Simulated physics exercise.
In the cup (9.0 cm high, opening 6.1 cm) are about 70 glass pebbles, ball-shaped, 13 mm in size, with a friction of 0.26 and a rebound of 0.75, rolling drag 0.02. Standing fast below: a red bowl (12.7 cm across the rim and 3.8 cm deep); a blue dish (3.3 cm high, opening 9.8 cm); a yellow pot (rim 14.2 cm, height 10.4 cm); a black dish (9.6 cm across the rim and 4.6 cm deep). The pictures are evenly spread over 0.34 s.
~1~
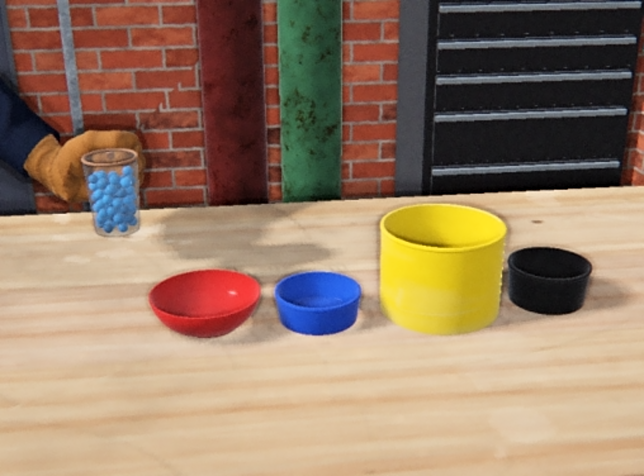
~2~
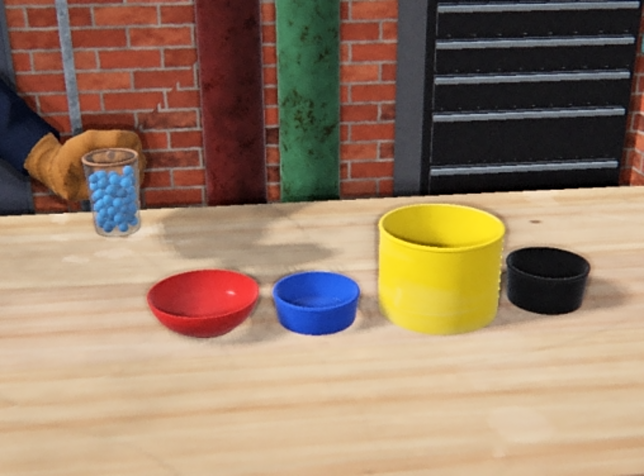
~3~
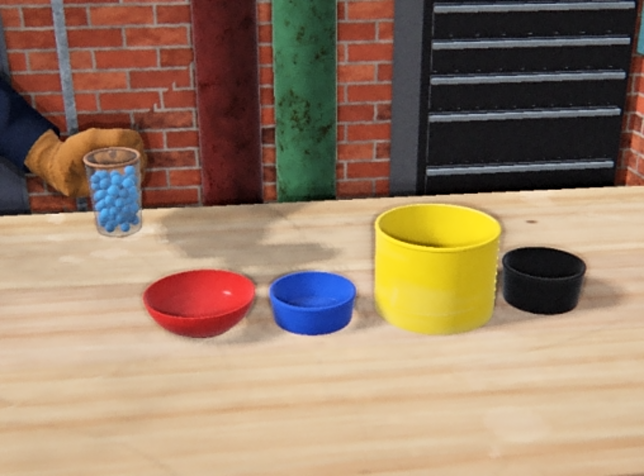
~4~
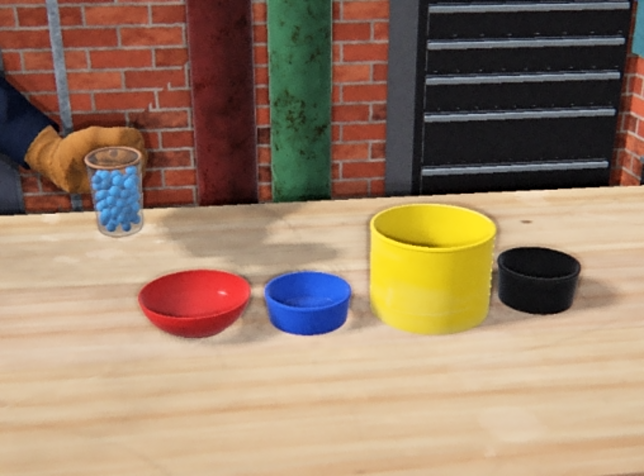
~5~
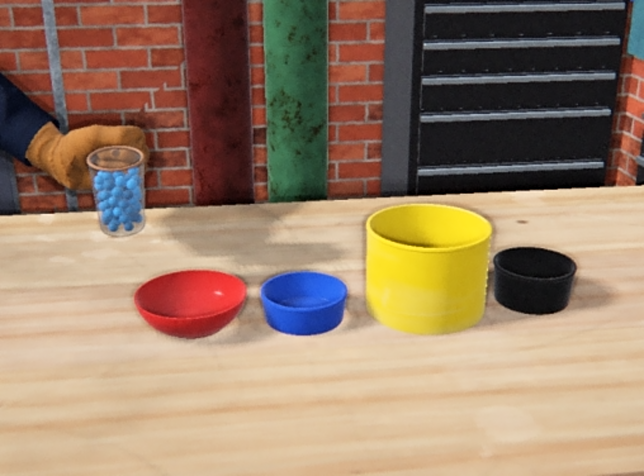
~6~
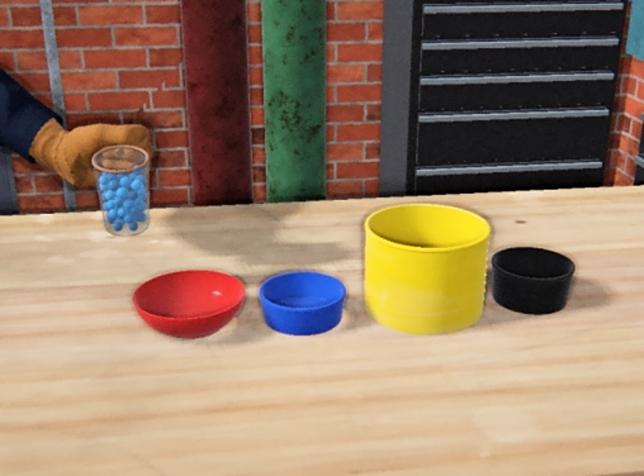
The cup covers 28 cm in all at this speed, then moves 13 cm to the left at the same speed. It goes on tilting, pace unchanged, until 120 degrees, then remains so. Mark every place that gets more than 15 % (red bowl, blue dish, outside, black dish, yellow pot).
Red bowl: Under, blue dish: Over, outside: Over, black dish: Under, yellow pot: Under.
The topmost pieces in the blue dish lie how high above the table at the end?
2.5 cm.
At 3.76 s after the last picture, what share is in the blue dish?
By then, around 45 percent is in.
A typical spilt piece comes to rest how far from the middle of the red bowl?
Distance from centre: About 34 cm.
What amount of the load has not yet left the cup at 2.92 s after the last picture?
Roughly 0 per cent of the load is still held.
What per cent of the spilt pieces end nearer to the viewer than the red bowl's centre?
I'd put it at close to 70 percent of the spill.
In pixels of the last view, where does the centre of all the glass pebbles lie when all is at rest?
Around (306, 310).
Then, 1.13 s after the last picture, tilt 58 degrees; cup 100 %; middle of all pieces near (227, 191).
Then, 2.07 s after the last picture, tilt 97 degrees; cup 85 %, blue dish 10 %, in the air 5 %; middle of all pieces near (313, 198).
Then, 2.92 s after the last picture, tilt 120 degrees; outside 55 %, blue dish 45 %; middle of all pieces near (335, 328).
Then, 3.76 s after the last picture, tilt 120 degrees; outside 55 %, blue dish 45 %; middle of all pieces near (307, 311).
In the end, cup 0 %, red bowl 0 %, black dish 0 %, yellow pot 0 %, outside 55 %, blue dish 45 %.
